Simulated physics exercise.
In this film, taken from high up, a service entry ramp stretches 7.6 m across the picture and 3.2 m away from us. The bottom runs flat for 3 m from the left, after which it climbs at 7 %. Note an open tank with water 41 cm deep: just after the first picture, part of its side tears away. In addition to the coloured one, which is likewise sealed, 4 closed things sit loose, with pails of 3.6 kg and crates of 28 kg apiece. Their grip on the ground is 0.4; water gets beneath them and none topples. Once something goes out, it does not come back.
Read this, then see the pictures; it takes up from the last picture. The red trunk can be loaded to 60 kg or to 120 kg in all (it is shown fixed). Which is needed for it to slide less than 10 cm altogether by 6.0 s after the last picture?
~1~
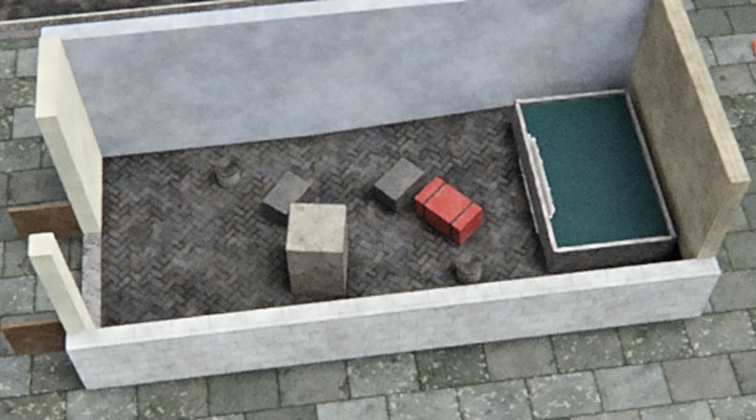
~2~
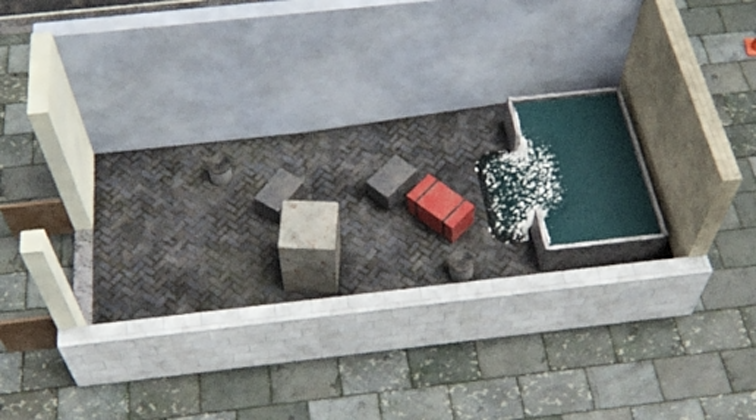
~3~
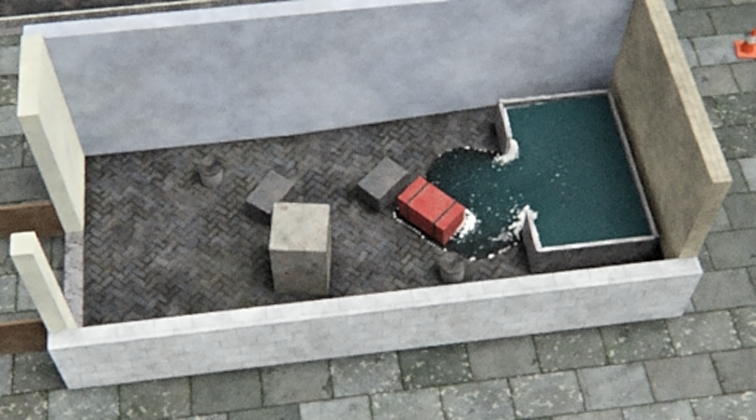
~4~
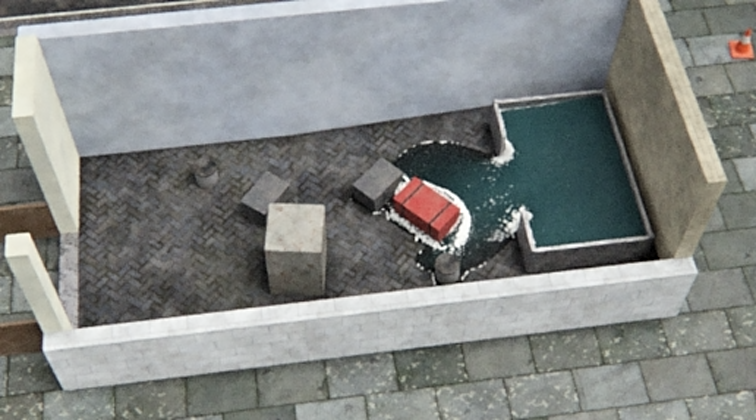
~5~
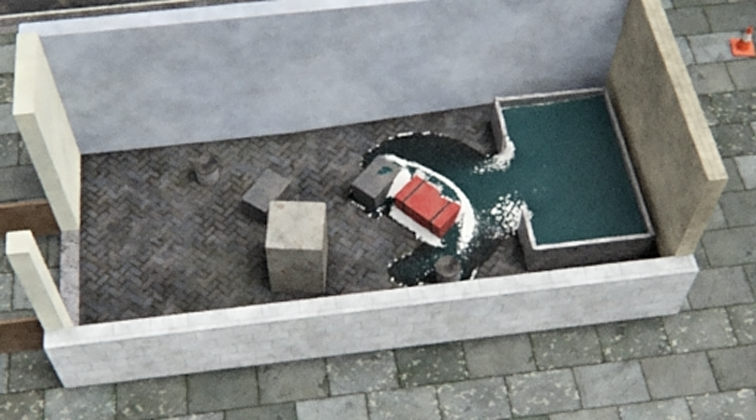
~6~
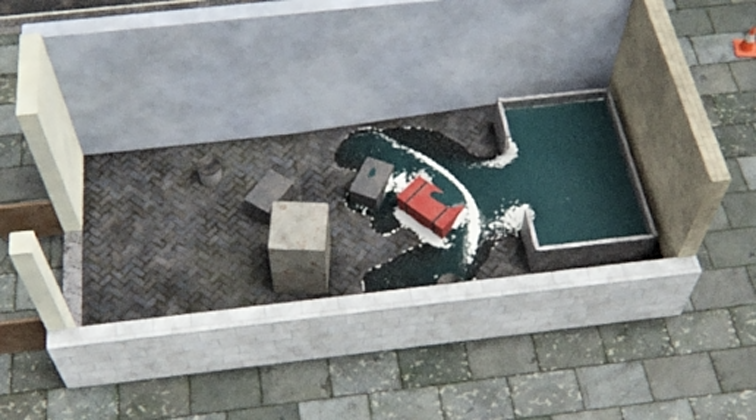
Looks like both are too light.
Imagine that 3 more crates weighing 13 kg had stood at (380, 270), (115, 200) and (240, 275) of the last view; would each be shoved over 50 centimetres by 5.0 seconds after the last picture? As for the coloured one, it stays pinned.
In the order asked: Stays inside the line, crosses the line, stays inside the line.
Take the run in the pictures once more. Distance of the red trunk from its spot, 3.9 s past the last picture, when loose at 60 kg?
Around 140 centimetres out of place.
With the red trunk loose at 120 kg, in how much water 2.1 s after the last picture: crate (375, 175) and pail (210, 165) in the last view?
About 8 and 6 cm.
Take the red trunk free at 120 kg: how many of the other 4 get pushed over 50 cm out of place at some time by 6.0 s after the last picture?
The count comes to 4.
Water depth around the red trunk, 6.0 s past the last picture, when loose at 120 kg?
Depth: Approx. 5 cm.
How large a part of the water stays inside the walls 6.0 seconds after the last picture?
Remaining: Approx. 80 per cent.
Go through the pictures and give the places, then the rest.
In the first picture, the red trunk at (450, 203) rests on the ground; 3.6 m2 under water; 0 of 5 have shifted.
In the second picture, the red trunk at (442, 200) rests on the ground; 4.4 m2 under water; 0 of 5 have shifted.
In the third picture, the red trunk at (434, 203), on the bottom; 5.3 m2 under water; 0 of 5 have shifted.
In the fourth picture, the red trunk at (429, 203) rests on the ground; water covers 5.9 m2; 0 of 5 have shifted.
In the fifth picture, the red trunk at (430, 201) rests on the ground; 6.6 m2 under water; 1 of 5 have shifted.
In the sixth picture, the red trunk at (432, 201), on the bottom; water covers 7.7 m2; 2 of 5 have shifted.
Then, 0.4 s after the last picture the red trunk would be 113 cm from its start with 60 kg and 53 cm from its start with 120 kg; 11 cm of water round it then.
Then, 2.1 s after the last picture the red trunk would be 135 cm from its start with 60 kg and 123 cm from its start with 120 kg; 8 cm of water round it then.
Then, 3.9 s after the last picture the red trunk would be 135 cm from its start with 60 kg and 123 cm from its start with 120 kg; 7 cm of water round it then.
Then, 6.0 s after the last picture the red trunk would be 135 cm from its start with 60 kg and 123 cm from its start with 120 kg; 5 cm of water round it then.
